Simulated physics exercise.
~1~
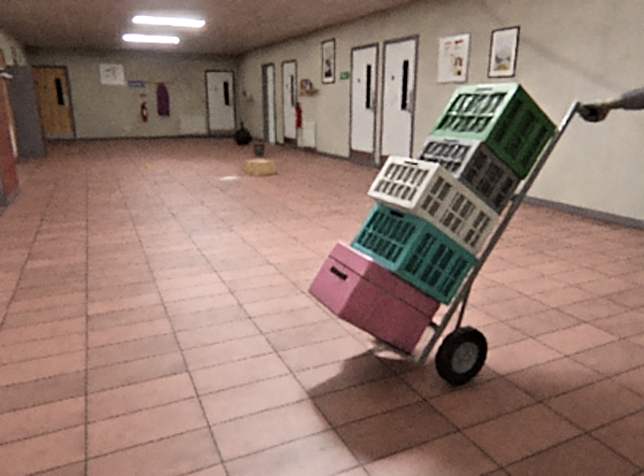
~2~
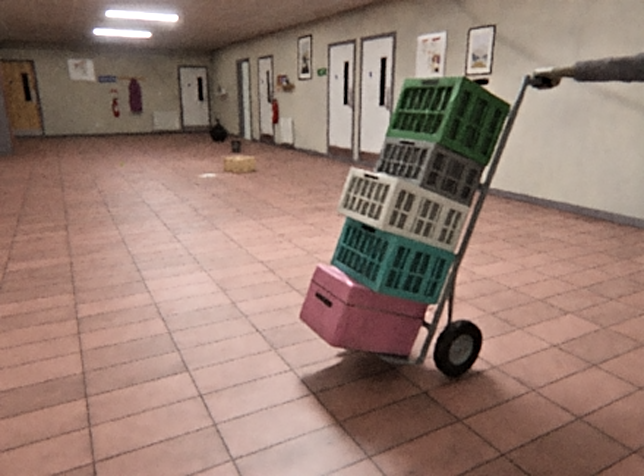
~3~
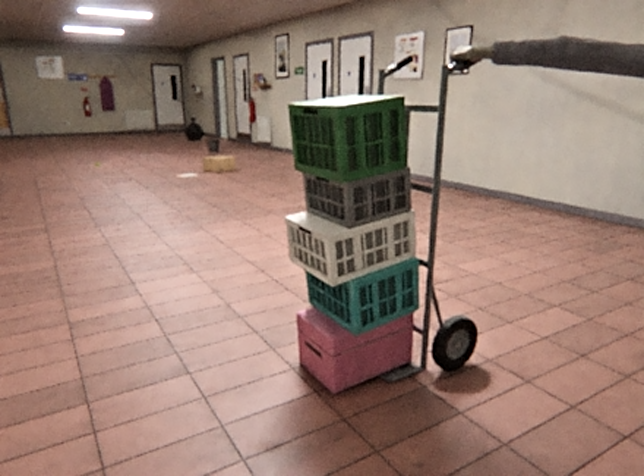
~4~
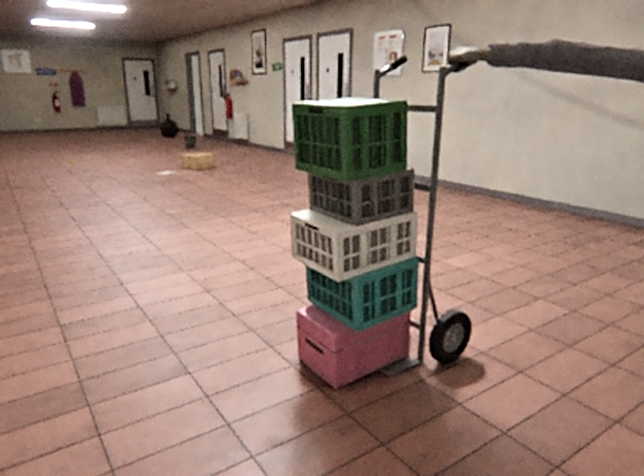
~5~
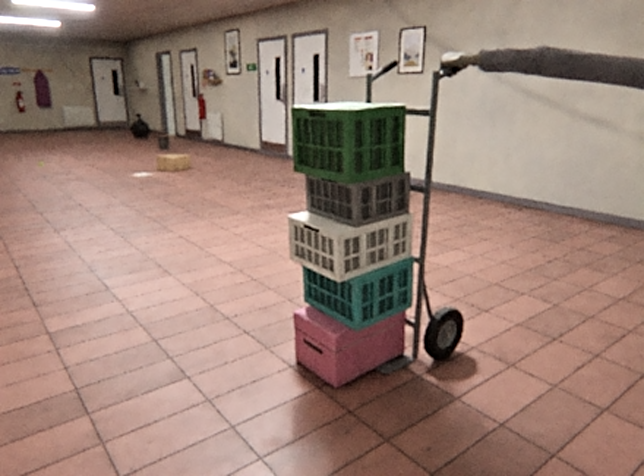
Stacked crates above a pink box on a tilted sack truck being tipped upright by a hand, ending standing in an uneven pile.
